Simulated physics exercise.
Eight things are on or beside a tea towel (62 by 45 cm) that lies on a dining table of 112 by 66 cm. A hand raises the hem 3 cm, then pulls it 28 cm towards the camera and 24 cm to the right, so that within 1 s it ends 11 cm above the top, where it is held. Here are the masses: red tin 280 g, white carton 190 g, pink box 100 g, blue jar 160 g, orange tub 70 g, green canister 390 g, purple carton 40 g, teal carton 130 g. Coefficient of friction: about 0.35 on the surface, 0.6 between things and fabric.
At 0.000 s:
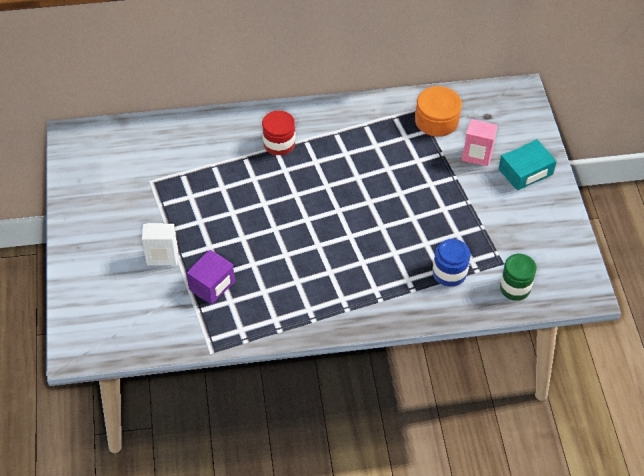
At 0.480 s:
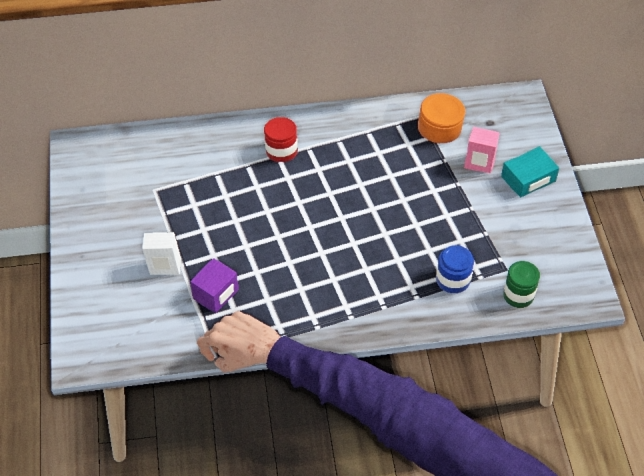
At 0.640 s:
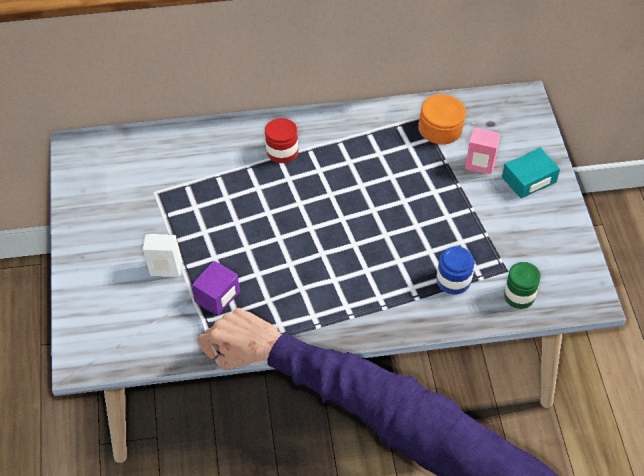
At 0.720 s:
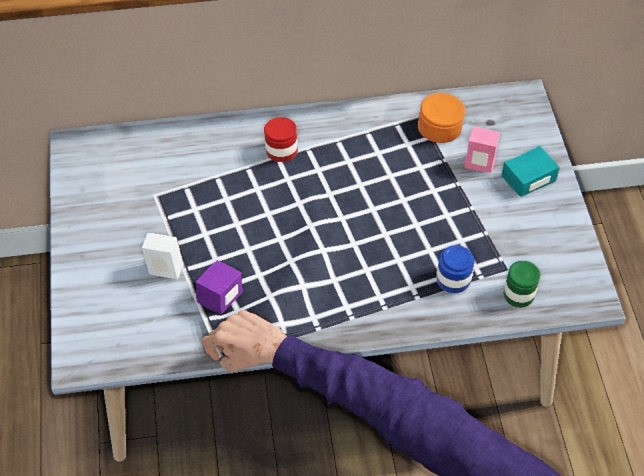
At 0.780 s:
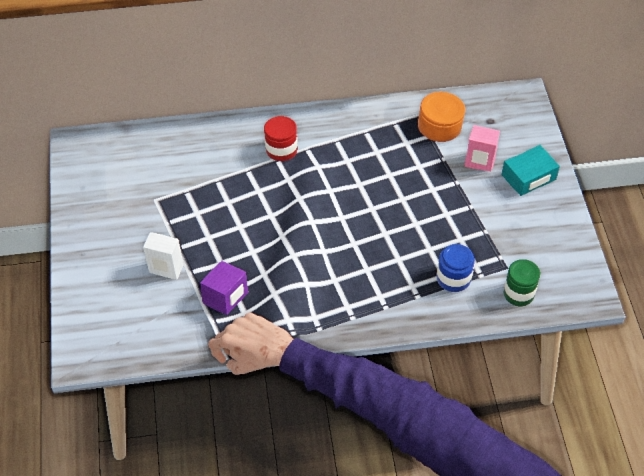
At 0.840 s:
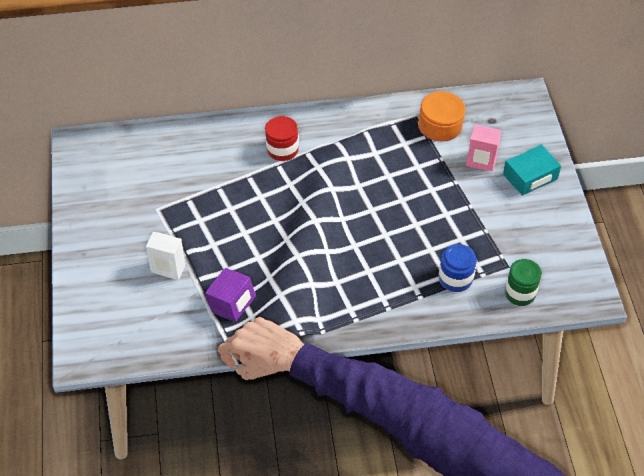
At the start, a dark checked cloth lies flat on a wooden table, with colored jars and boxes on and around it. A purple-sleeved hand reaches in and grips the near left corner, then shifts it slightly rightward, wrinkling the cloth into ridges as the purple box moves along with it.
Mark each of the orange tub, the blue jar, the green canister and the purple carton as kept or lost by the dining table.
Orange tub: Kept; blue jar: Kept; green canister: Kept; purple carton: Lost.
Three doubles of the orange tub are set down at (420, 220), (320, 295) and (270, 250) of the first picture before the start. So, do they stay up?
So it goes: The first one ends up off, the next ends up off, the last ends up off.
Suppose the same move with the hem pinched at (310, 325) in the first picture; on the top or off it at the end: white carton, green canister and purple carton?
White carton is left on top, green canister is left on top, purple carton is lost.
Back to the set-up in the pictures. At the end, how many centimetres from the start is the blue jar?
For the blue jar, it's 2 cm.
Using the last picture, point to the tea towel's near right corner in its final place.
(490, 244), roughly.
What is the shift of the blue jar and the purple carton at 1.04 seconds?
Estimate: Blue jar near 0 cm, purple carton near 15 cm.
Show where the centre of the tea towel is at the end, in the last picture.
(369, 330) or thereabouts.
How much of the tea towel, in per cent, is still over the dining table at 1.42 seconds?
I'd say close to 70 per cent of it.
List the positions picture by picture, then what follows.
Orange tub (439, 102); blue jar (454, 250); green canister (521, 266); purple carton (210, 268); tea towel corners (211, 354) (149, 181), in the first frame.
Tea towel corners (153, 190); grip (214, 358), in the second frame.
Tea towel corners (154, 193); grip (215, 355), in the third frame.
Purple carton (218, 278); tea towel corners (153, 195); grip (219, 357), in the fourth frame.
Purple carton (223, 279); tea towel corners (154, 200); grip (225, 360), in the fifth frame.
Orange tub (443, 107); blue jar (460, 255); green canister (526, 271); purple carton (230, 286); tea towel corners (156, 210); grip (235, 365), in the sixth frame.
At 1.0 s, 95 % of the tea towel is still over the top; purple carton 13 cm off its start, white carton 1 cm off its start.
At 1.2 s, 85 % of the tea towel is still over the top; purple carton 24 cm off its start, white carton 2 cm off its start.
At 1.4 s, 70 % of the tea towel is still over the top; purple carton on its side, 31 cm off its start at (301, 408), blue jar 1 cm off its start at (463, 257), white carton 2 cm off its start at (163, 247).
At 1.6 s, 55 % of the tea towel is still over the top; purple carton over the edge, blue jar 1 cm off its start, white carton 2 cm off its start.
At 3.2 s, 55 % of the tea towel is still over the top; purple carton over the edge, blue jar 1 cm off its start at (464, 258), orange tub 1 cm off its start at (440, 108), green canister 0 cm off its start at (526, 271).
